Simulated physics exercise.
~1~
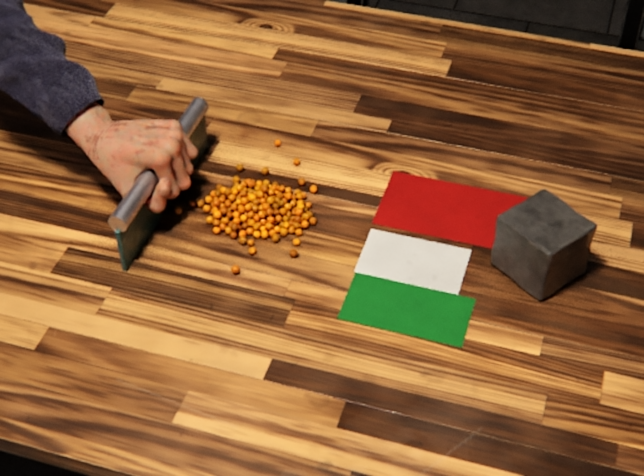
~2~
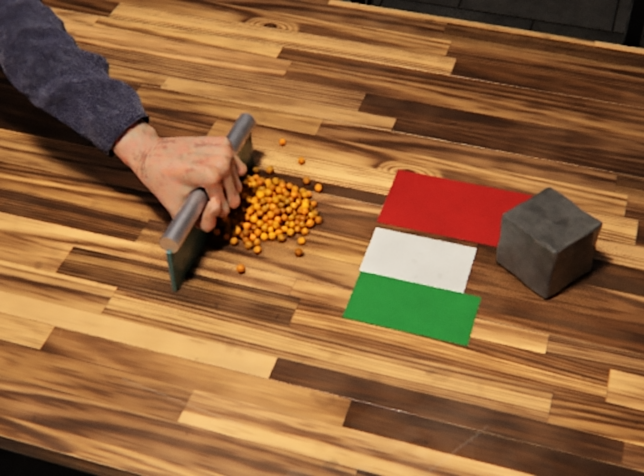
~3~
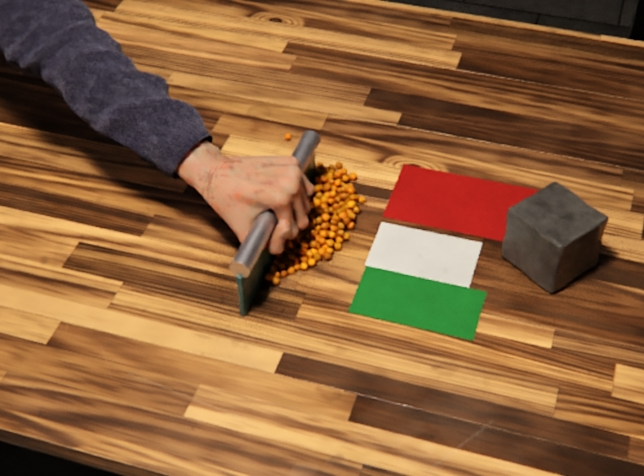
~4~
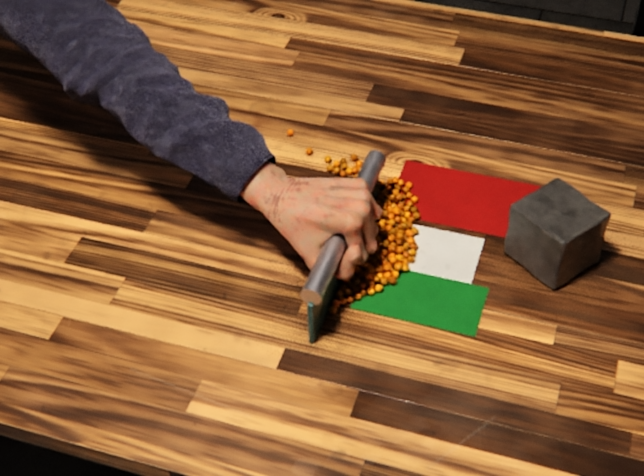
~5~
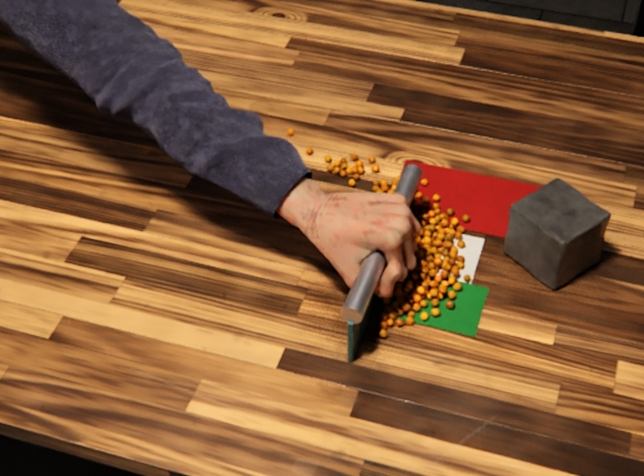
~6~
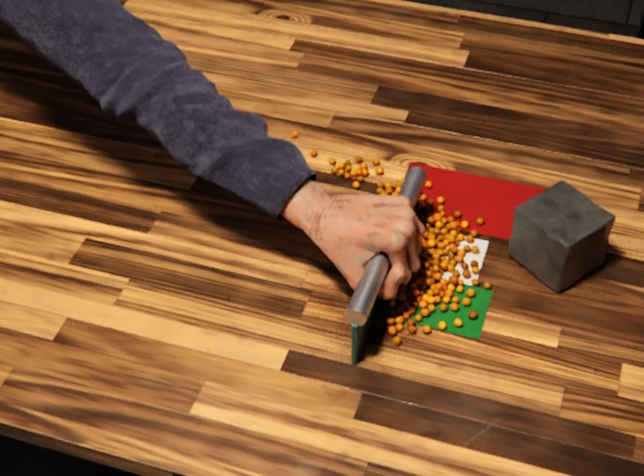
A striped wooden tabletop is seen from above at an angle, in a view that sways slightly. A hand in a dark blue sleeve grips a scraper with a grey bar handle at the left, beside a heap of small orange kernels. To the right lie red, white and green mats, with a dark grey block at the red one's far end. The hand pushes the scraper rightward, bunching the kernels against its blade and sweeping them onto the mats. It stops short of the block, leaving kernels scattered mostly over the white and green mats, with some on the red and others trailing behind on the wood.
